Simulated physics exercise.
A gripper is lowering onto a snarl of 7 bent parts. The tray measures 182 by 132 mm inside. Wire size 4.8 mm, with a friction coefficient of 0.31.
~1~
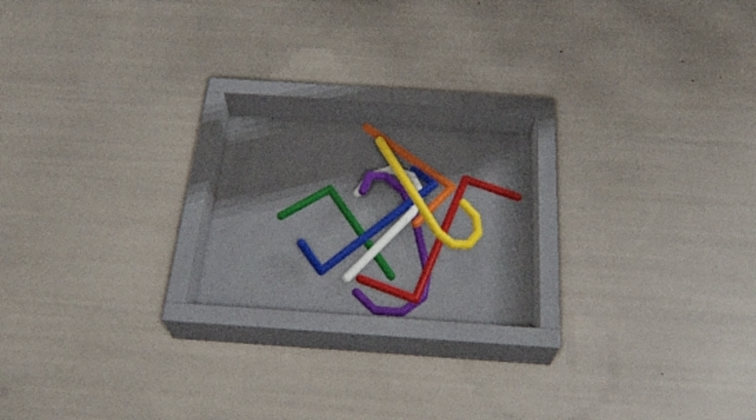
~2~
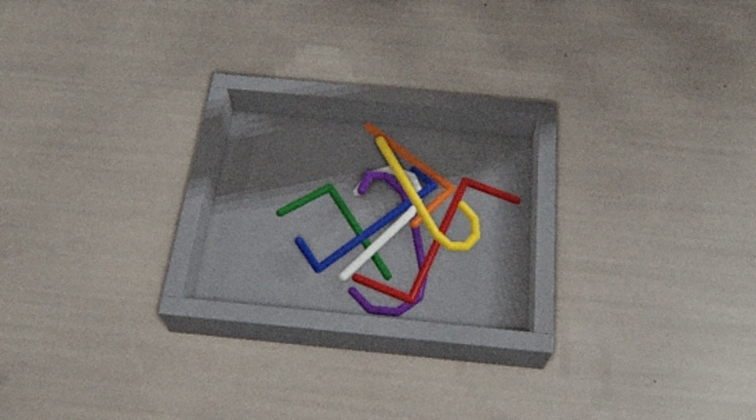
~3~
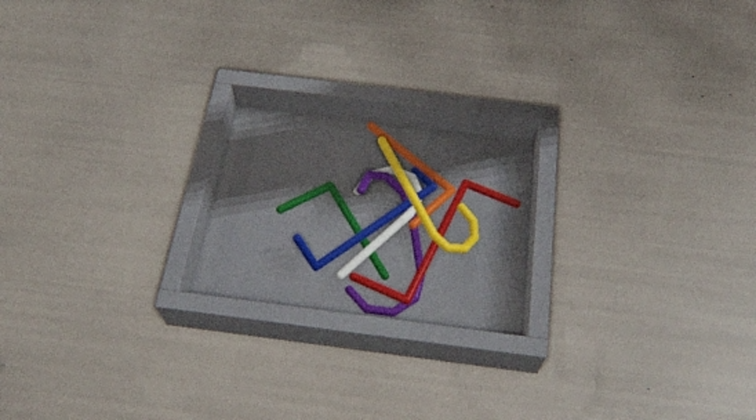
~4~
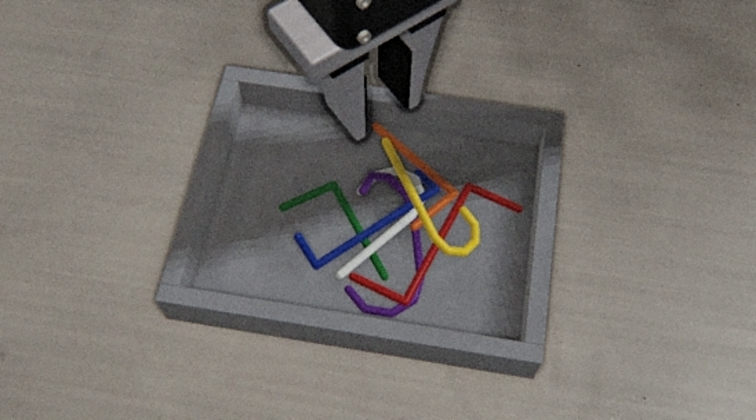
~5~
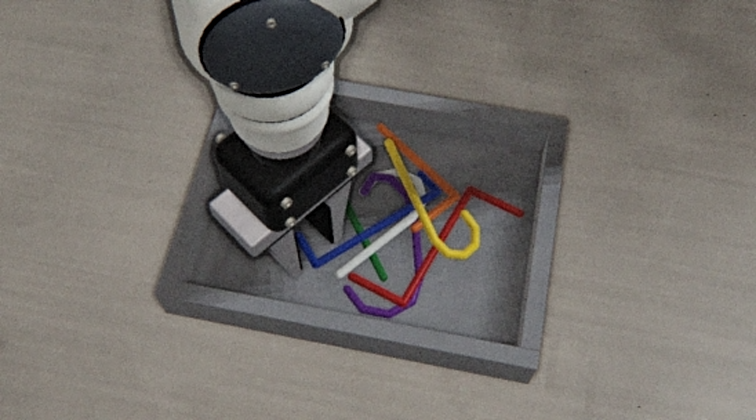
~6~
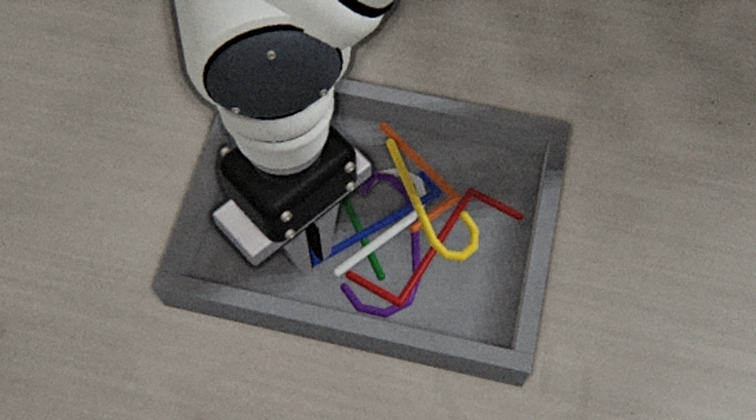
To begin with, a grey tray holds a tangle of seven bent, coloured pieces, and nothing but a slight shift of the view changes. Then a robotic gripper enters from the top, moves down over the left side of the tray, and closes its fingers on the blue piece.
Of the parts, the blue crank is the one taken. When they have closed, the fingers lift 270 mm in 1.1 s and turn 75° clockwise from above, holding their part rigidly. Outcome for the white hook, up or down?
Down.
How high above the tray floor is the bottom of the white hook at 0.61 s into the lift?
0 mm.
Then, 0.33 s into the lift, lowest point more than 20 mm over the tray floor, blue crank 58 mm.
Then, 0.61 s into the lift, lowest point more than 20 mm over the tray floor, blue crank 158 mm.
Then, 1.10 s into the lift, lowest point more than 20 mm over the tray floor, blue crank 272 mm.
Finally, hanging blue crank 272 mm; the other 6 are down.
